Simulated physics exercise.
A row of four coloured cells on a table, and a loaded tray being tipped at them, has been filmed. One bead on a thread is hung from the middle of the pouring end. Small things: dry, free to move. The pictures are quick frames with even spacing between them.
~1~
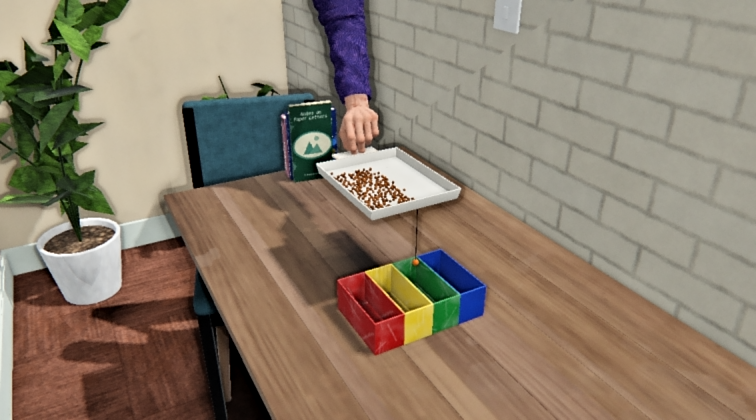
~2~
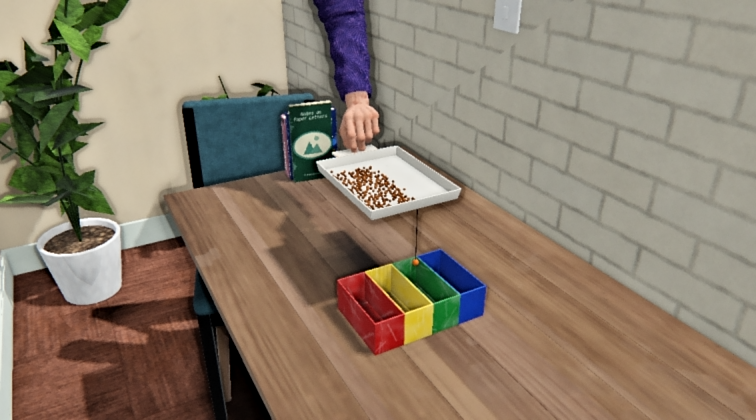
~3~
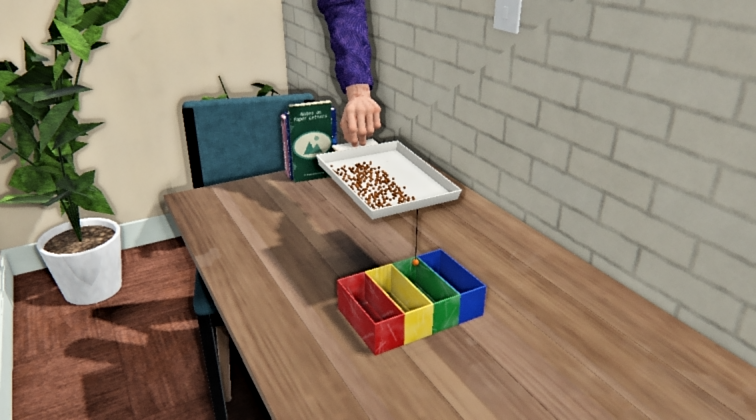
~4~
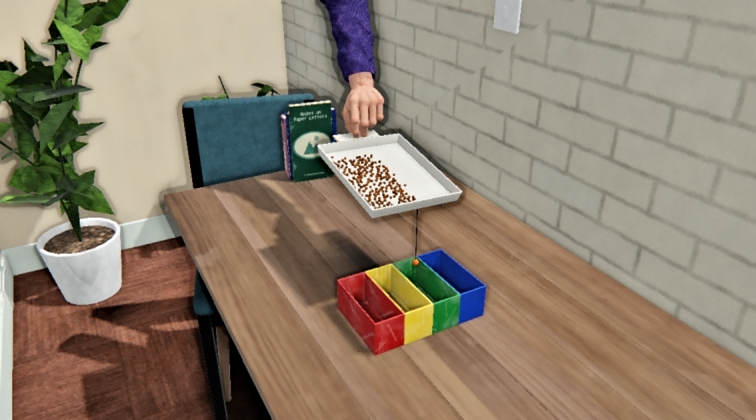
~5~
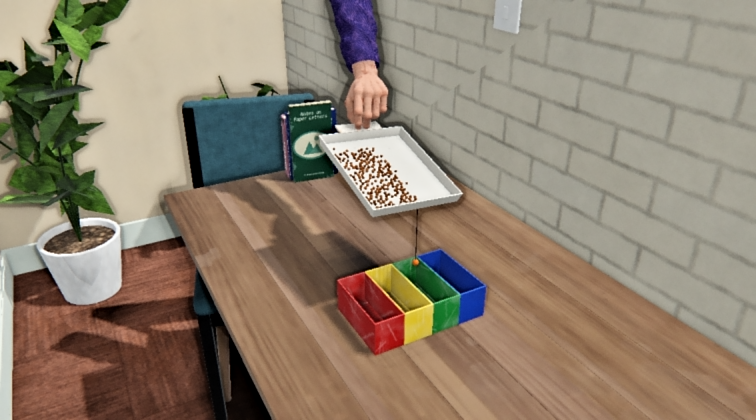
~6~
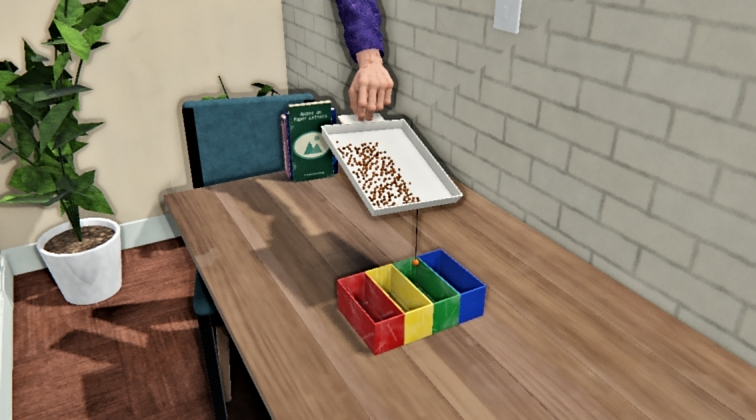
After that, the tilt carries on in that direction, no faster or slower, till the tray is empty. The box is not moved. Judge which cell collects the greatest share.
I would say the blue one.
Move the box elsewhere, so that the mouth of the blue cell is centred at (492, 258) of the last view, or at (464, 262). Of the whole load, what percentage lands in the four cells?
It would be roughly 100 per cent in the first placement and roughly 100 per cent in the second.
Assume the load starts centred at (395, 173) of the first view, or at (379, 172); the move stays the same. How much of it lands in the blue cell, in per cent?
Try 1: 50 %; try 2: 60 %.
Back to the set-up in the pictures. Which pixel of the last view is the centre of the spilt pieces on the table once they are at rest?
Approximately (493, 285).
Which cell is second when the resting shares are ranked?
The cell in green.
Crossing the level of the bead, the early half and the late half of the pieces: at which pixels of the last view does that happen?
Earlier portion about (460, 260); later portion about (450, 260).
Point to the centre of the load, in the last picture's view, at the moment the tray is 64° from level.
(428, 201).
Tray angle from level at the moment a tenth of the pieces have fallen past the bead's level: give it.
Angle reached: About 80°.
Soon, tray tipped steeply; nearly all on the tray; a small part falling or outside the box.
A while on, tray tipped past a quarter turn; about a third on the tray; about a quarter in the blue cell; a small part in the green cell; a stray few in the red cell; about half falling or outside the box.
Towards the end, tray tipped past a quarter turn; about half in the blue cell; about a quarter in the green cell; a stray few in the yellow cell; a stray few in the red cell; about a quarter falling or outside the box.
Finally, tray tipped past a quarter turn; about half in the blue cell; about a quarter in the green cell; a stray few in the yellow cell; a stray few in the red cell; about a quarter outside the box.
